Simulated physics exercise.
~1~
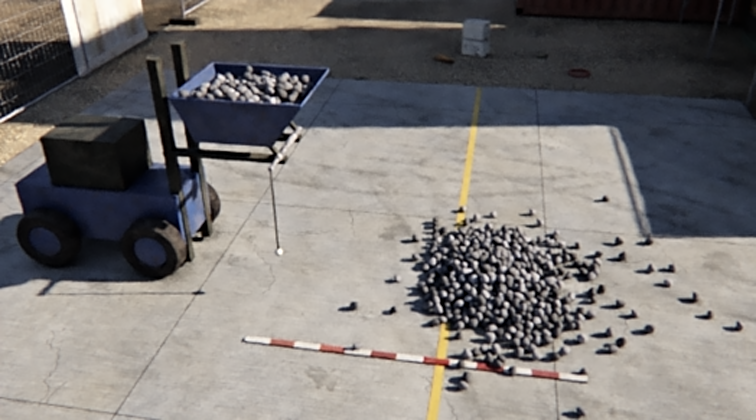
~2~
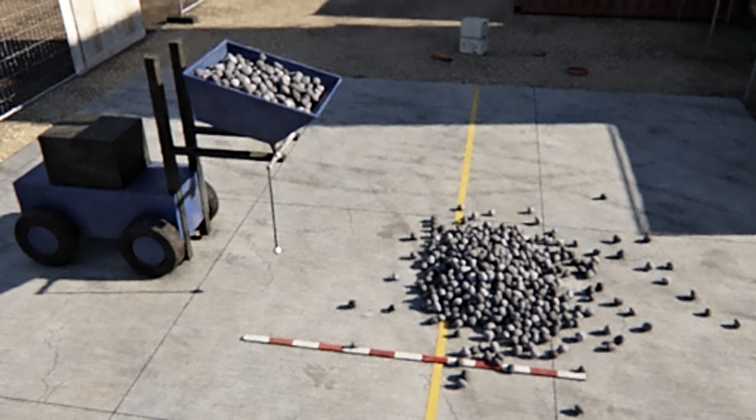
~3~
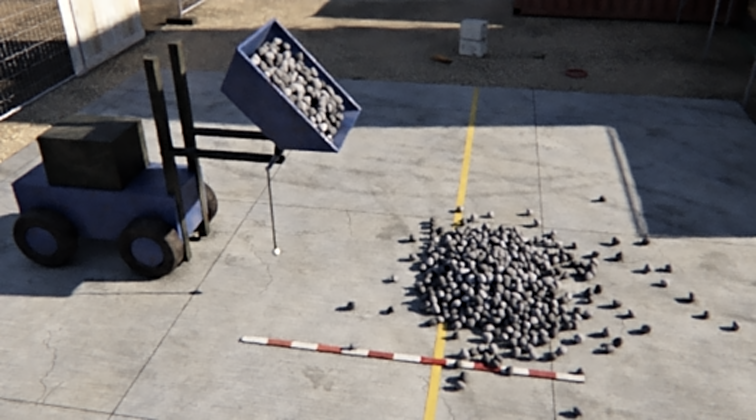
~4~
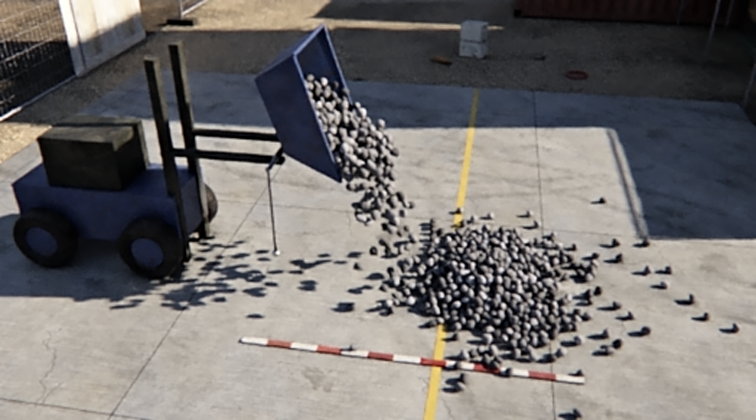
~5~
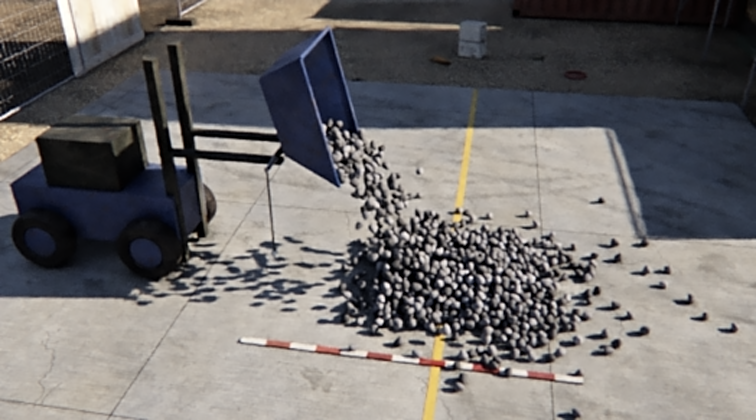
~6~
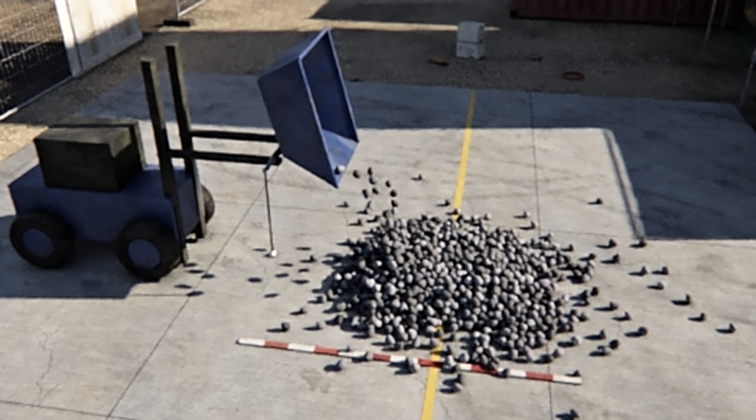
Blue forklift tipping its raised skip and pouring grey stones beside an existing heap, leaving a wider pile across the yellow line.
